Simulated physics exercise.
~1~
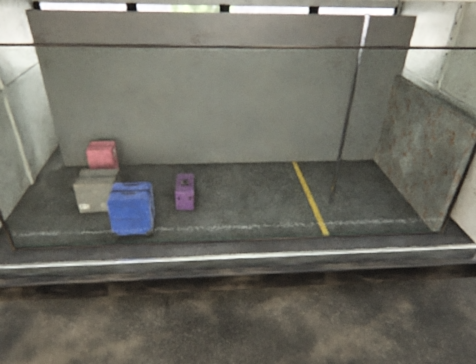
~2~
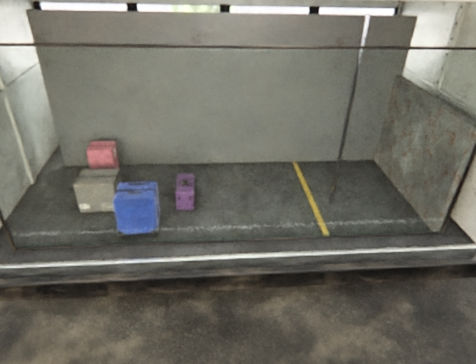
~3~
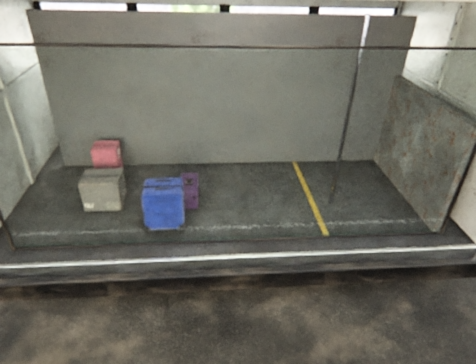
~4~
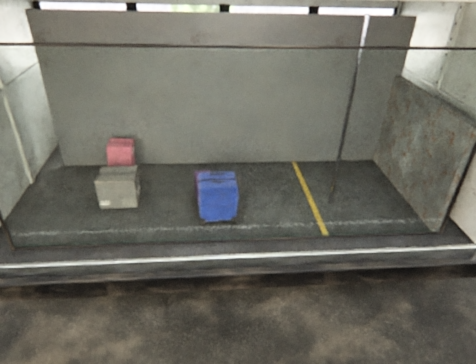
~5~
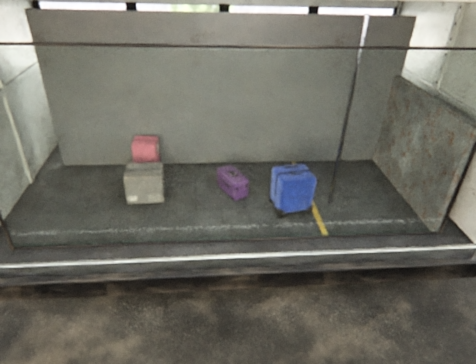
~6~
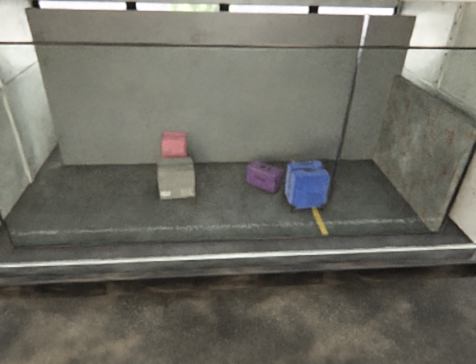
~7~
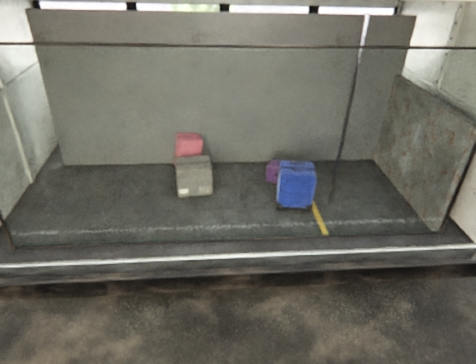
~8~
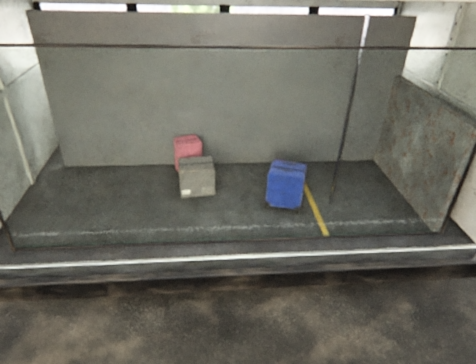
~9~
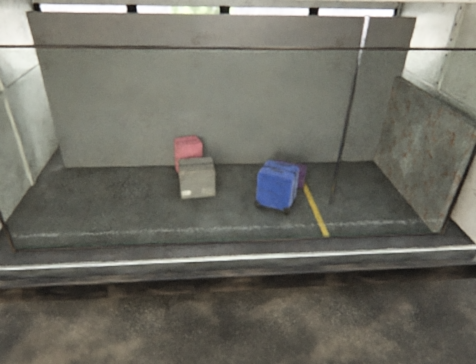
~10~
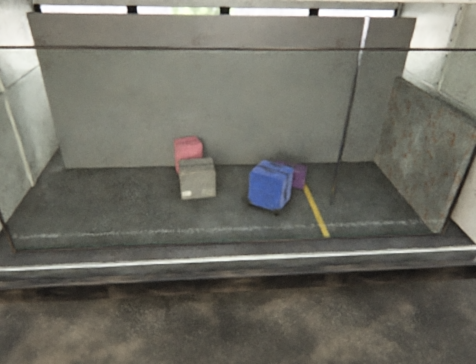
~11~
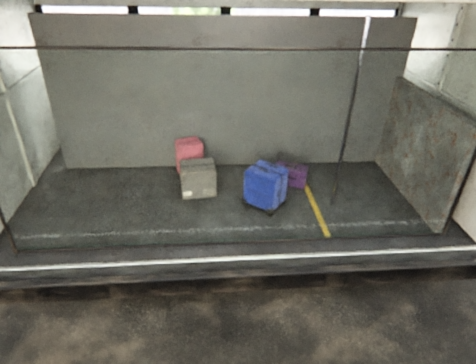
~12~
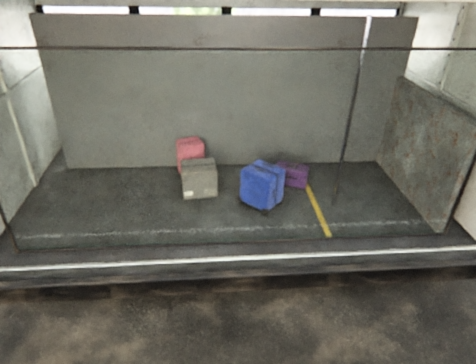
We see a blue case, a purple box, a grey carton and a pink pack slide right across a grey bay, the blue case going farthest before rolling back left; all settle, with the purple box resting just short of the yellow line.
